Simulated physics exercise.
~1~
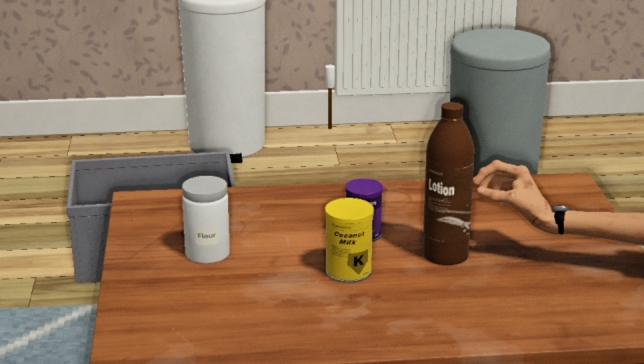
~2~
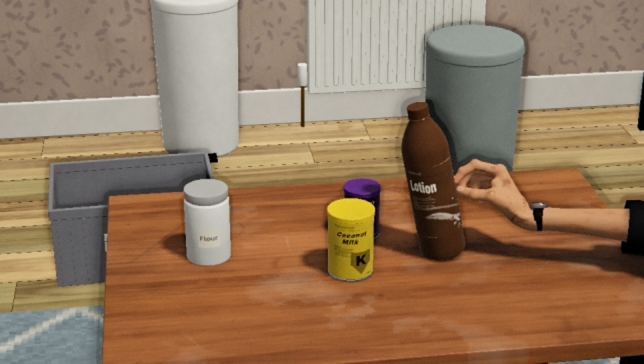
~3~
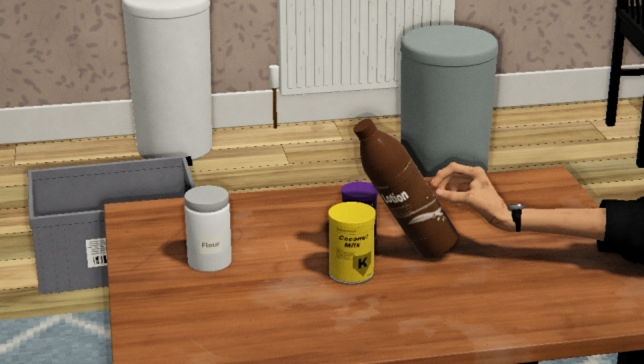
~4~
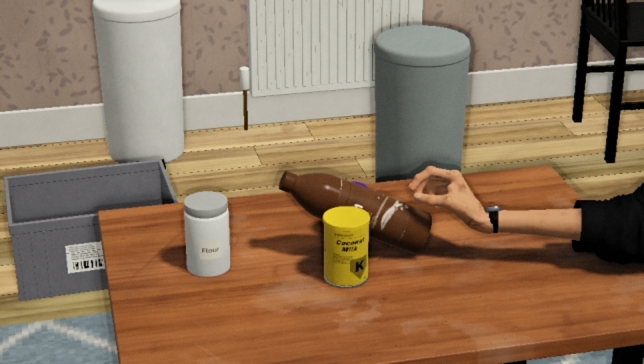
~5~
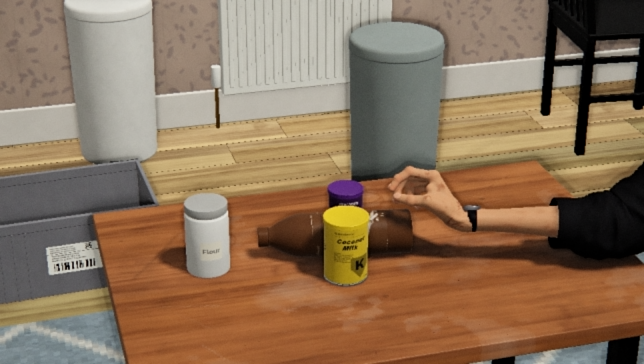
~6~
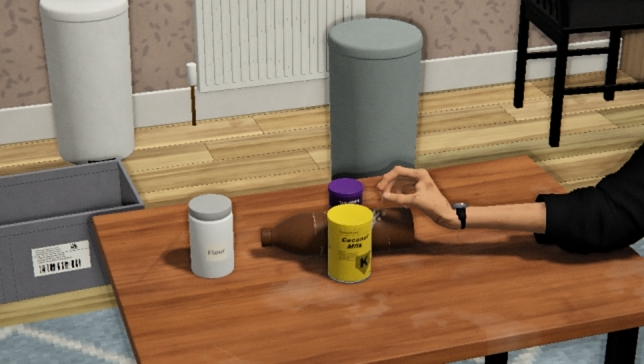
On a wooden table, a hand pushing a brown lotion bottle leftward until it tips over and lies behind a yellow tin.
